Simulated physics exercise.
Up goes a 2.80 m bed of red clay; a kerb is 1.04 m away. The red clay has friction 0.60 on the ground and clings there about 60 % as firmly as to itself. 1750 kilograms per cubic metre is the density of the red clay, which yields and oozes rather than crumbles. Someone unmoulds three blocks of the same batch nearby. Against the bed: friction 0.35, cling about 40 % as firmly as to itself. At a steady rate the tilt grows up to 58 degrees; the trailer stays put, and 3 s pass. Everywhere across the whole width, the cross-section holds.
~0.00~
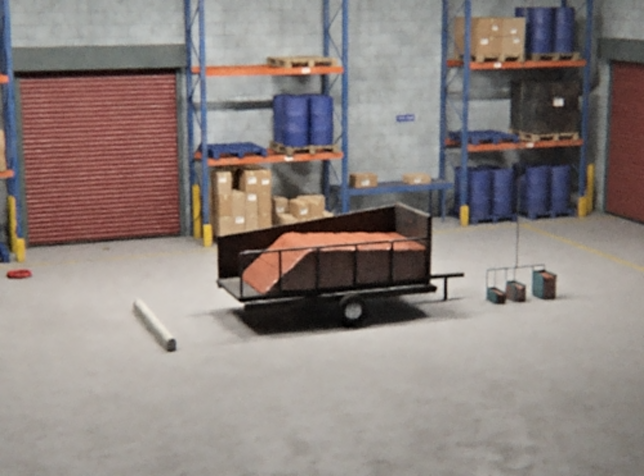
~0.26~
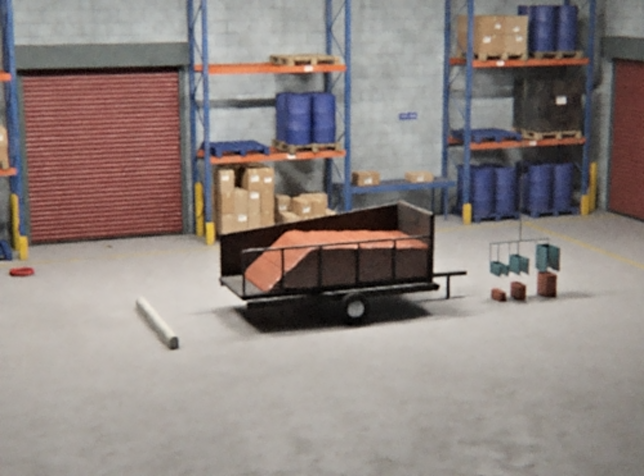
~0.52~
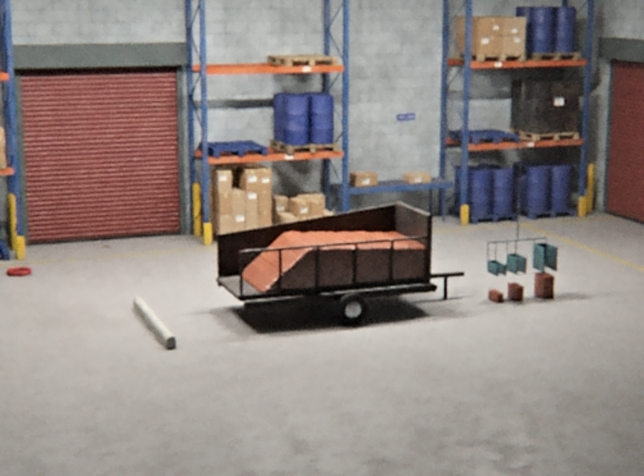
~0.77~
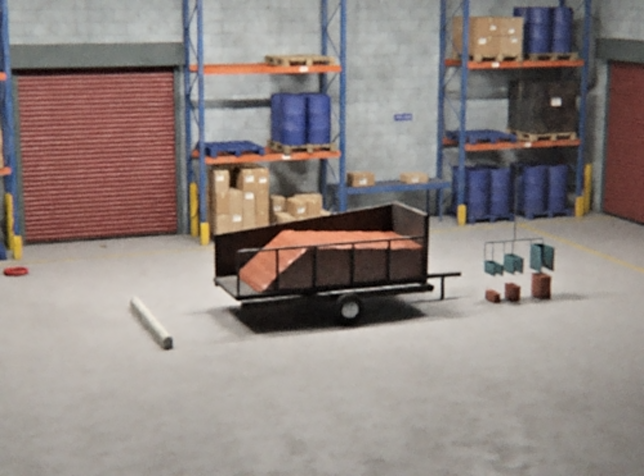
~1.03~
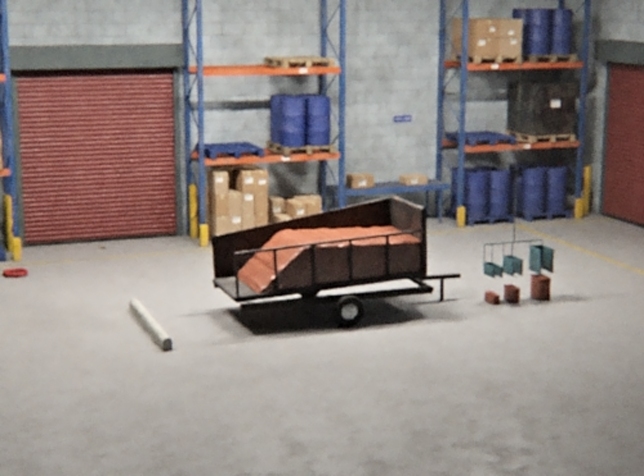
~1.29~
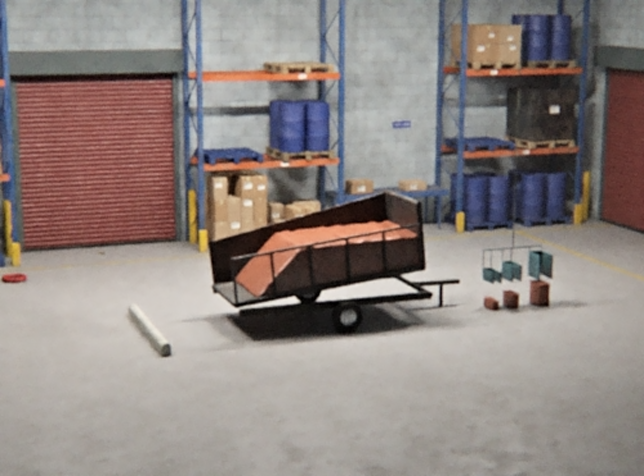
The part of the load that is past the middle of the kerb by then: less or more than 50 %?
Answer: A smaller amount than 50 per cent.
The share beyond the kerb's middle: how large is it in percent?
I'd put it near 45 %.
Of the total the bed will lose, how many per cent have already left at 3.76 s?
Reading: Approx. 50 per cent.
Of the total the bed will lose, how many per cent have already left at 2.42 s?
Roughly 0 percent.
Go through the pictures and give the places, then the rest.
Top of the high end at (427, 218), tilt 0 degrees; leading edge of the red clay at (266, 294); blocks stand 14 cm, 22 cm, 34 cm (left to right), in the first picture.
Top of the high end at (430, 217), tilt 0 degrees; leading edge of the red clay at (268, 292); blocks stand 14 cm, 22 cm, 34 cm (left to right), in the second picture.
Top of the high end at (428, 217), tilt 0 degrees; leading edge of the red clay at (266, 293); blocks stand 14 cm, 22 cm, 34 cm (left to right), in the third picture.
Top of the high end at (424, 217), tilt 0 degrees; leading edge of the red clay at (263, 293); blocks stand 14 cm, 22 cm, 34 cm (left to right), in the fourth picture.
Top of the high end at (421, 211), tilt 3 degrees; leading edge of the red clay at (261, 290); blocks stand 14 cm, 22 cm, 34 cm (left to right), in the fifth picture.
Top of the high end at (416, 205), tilt 6 degrees; leading edge of the red clay at (260, 294); blocks stand 14 cm, 22 cm, 34 cm (left to right), in the sixth picture.
After 2.42 s, the tilt is 22 degrees, all is on the bed and 0 % past the kerb's middle.
After 3.76 s, the tilt is 41 degrees, 51 % is on the bed and 3 % past the kerb's middle.
After 5.10 s, the tilt is 58 degrees, none is on the bed and 45 % past the kerb's middle.
After 6.44 s, the tilt is 58 degrees, none is on the bed and 45 % past the kerb's middle.
After 8.14 s, at the end, the tilt is 58 degrees, none is on the bed and 45 % past the kerb's middle.
